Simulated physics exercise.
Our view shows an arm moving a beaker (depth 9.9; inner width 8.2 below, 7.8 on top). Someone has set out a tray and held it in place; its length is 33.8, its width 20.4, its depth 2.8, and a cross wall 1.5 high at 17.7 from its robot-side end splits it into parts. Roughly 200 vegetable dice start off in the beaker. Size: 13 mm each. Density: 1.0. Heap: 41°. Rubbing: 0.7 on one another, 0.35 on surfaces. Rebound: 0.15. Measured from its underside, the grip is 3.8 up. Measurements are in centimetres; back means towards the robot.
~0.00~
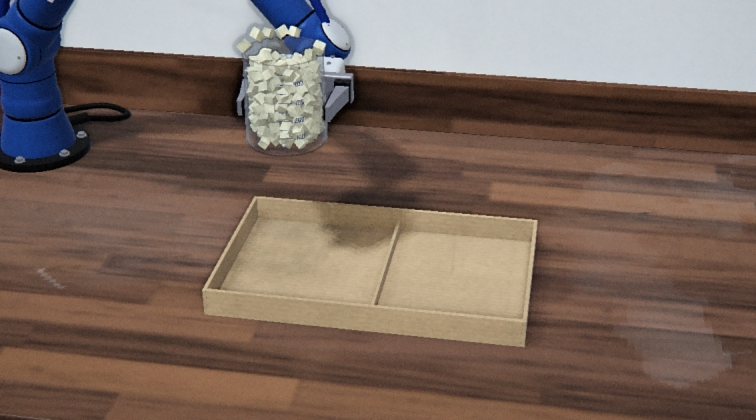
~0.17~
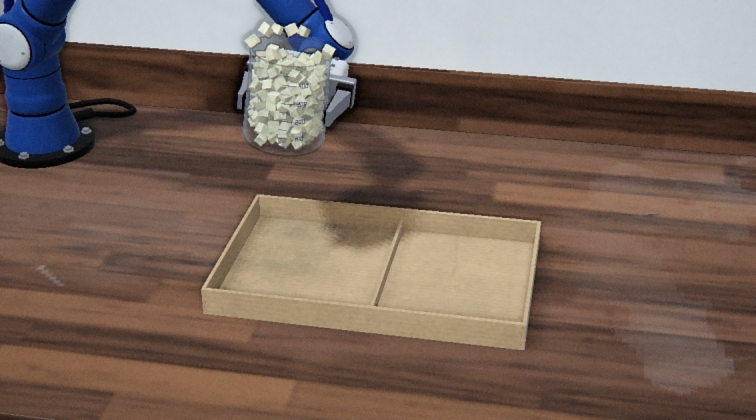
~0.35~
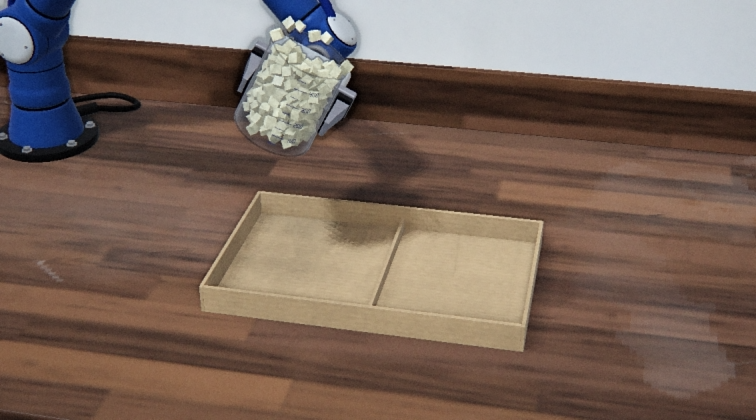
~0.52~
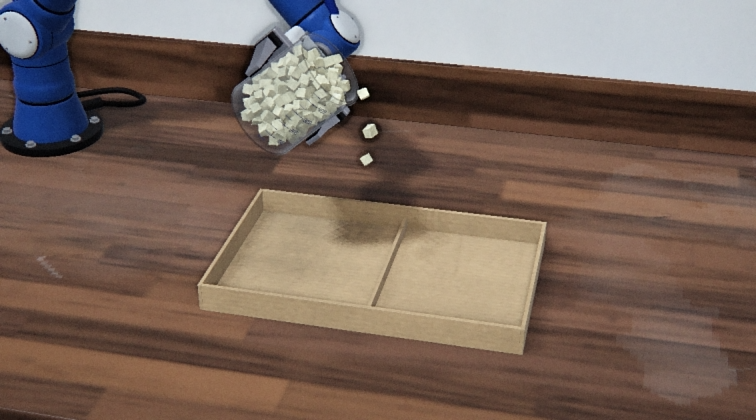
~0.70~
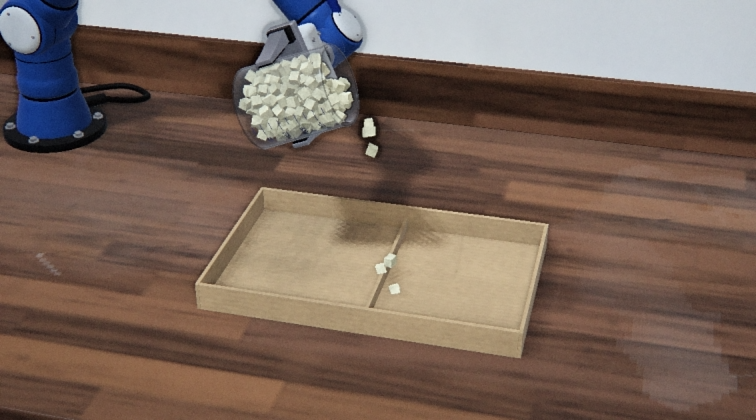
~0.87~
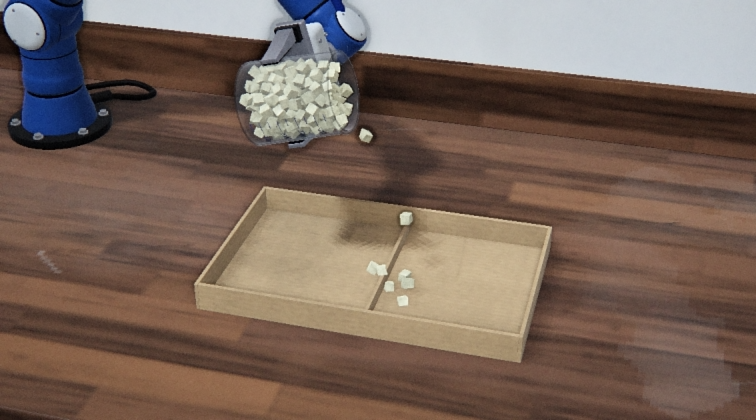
A blue robot arm tilts a clear beaker, dropping a few pale cubes into a divided tray.
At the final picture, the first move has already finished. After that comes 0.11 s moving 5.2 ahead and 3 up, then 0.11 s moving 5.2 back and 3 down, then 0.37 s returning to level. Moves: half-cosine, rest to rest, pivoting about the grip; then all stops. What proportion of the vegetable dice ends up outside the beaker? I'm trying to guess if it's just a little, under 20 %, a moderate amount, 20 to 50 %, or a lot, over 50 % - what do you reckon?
I reckon a lot.
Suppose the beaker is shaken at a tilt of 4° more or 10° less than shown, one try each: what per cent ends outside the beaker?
It would be around 70 and 55 per cent.
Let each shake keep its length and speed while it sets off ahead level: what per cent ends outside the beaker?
40 %.
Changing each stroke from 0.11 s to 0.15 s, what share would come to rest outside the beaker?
Estimate: Close to 30 percent.
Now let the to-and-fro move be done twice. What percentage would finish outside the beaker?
95 per cent or so.
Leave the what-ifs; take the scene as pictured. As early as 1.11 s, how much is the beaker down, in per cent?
About 55 per cent so far.
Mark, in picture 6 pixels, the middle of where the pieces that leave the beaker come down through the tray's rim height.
Near (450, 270).
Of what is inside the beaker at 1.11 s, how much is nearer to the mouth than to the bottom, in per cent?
Roughly 95 per cent.
By 1.11 s, tilted 75° forward, highest piece 23 above the table; 91 in the beaker, 7 in the far-side part, 1 in the robot-side part, 100 in flight or on a rim.
By 1.34 s, tilted 17° forward, highest piece 25 above the table; 112 in the far-side part, 69 in the beaker, 12 in the robot-side part, 6 on the table or floor.
By 1.66 s, level, highest piece 22 above the table; 112 in the far-side part, 69 in the beaker, 12 in the robot-side part, 6 on the table or floor.
By 2.71 s, level, highest piece 22 above the table; 112 in the far-side part, 69 in the beaker, 12 in the robot-side part, 6 on the table or floor.
Final count, 112 in the far-side part, 69 in the beaker, 12 in the robot-side part, 6 on the table or floor. That is 65 % outside the beaker.
